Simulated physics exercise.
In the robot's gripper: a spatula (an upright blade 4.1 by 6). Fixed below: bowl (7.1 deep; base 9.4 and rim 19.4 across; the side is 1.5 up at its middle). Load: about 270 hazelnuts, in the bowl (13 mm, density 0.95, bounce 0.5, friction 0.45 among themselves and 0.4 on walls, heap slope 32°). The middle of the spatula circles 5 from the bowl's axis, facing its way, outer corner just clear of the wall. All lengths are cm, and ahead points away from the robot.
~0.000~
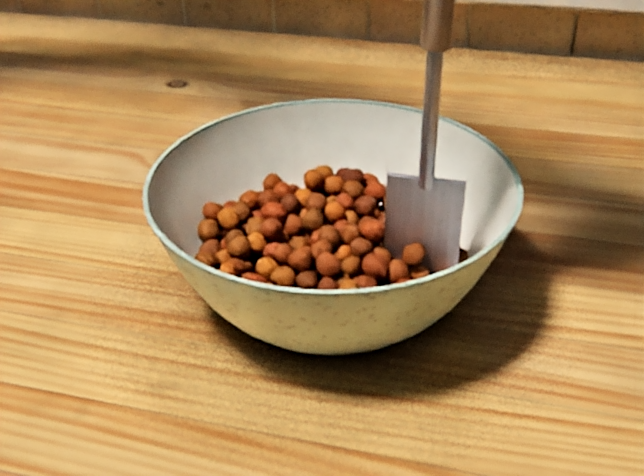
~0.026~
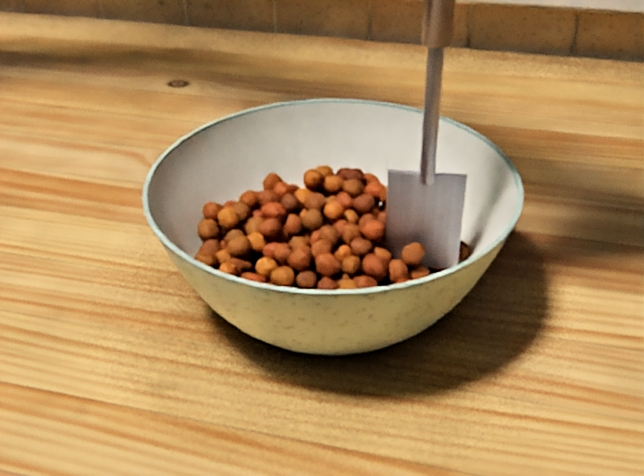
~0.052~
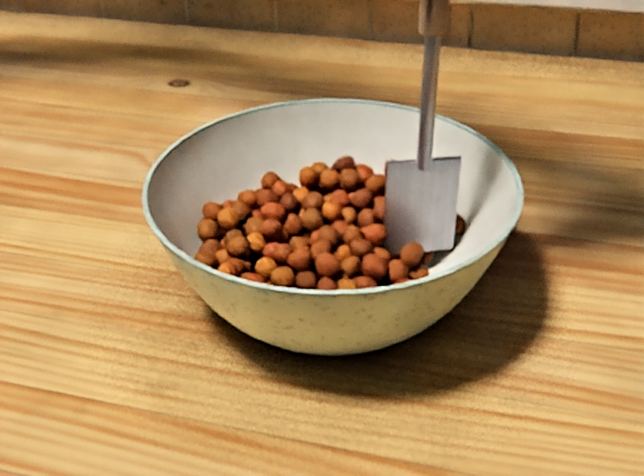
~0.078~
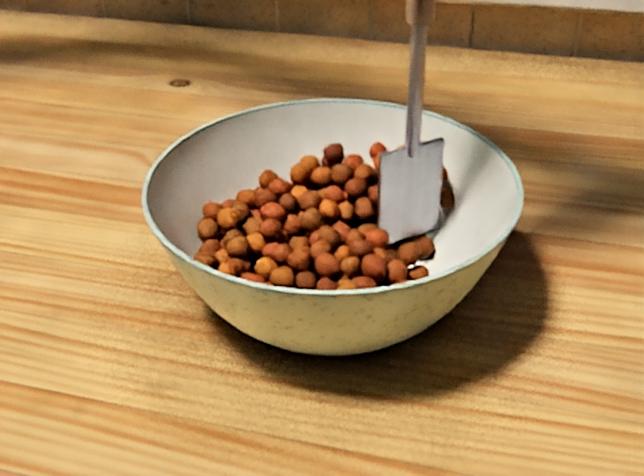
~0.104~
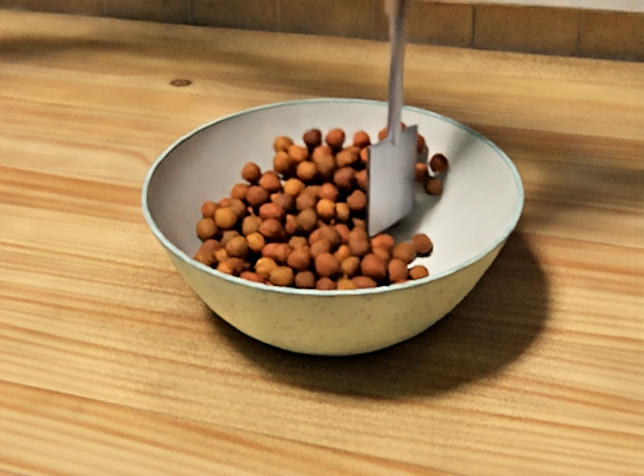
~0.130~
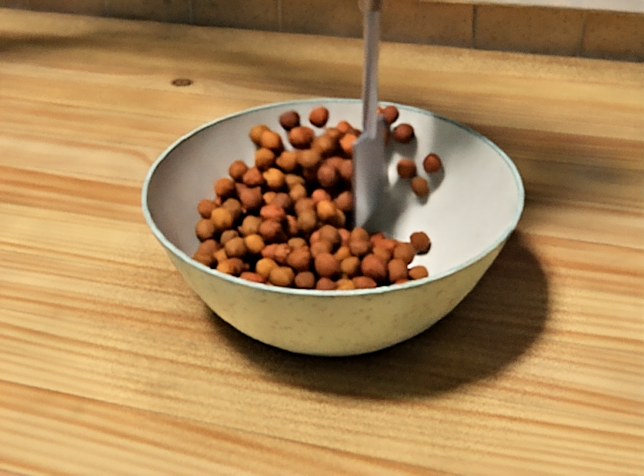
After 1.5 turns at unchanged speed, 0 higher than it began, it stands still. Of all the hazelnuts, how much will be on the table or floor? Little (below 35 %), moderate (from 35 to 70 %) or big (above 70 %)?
A little share, below 35 %, ends on the table or floor.
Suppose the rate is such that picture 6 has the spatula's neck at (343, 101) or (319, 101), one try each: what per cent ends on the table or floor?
About 35 and 45 per cent.
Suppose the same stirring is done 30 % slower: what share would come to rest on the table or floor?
In that case some 10 per cent.
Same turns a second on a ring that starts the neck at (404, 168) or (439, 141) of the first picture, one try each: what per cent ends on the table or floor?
Some 10 and 25 per cent.
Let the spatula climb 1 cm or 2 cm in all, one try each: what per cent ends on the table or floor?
Some 20 and 15 per cent.
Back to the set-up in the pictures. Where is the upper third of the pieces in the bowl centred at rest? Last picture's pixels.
Near (244, 272).
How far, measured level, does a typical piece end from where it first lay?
Some 11 cm.
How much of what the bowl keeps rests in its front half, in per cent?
About 65 per cent.
After 0.38 s, 258° round, highest piece 11 above the table; 246 in the bowl, 11 on the table or floor, 14 in flight or on the tool.
After 0.63 s, 76° round, highest piece 10 above the table; 211 in the bowl, 52 on the table or floor, 8 in flight or on the tool.
After 0.95 s, 180° round, highest piece 7 above the table; 198 in the bowl, 73 on the table or floor.
After 1.65 s, 180° round, highest piece 7 above the table; 198 in the bowl, 73 on the table or floor.
At rest, 198 in the bowl, 73 on the table or floor. That is 27 % on the table or floor.
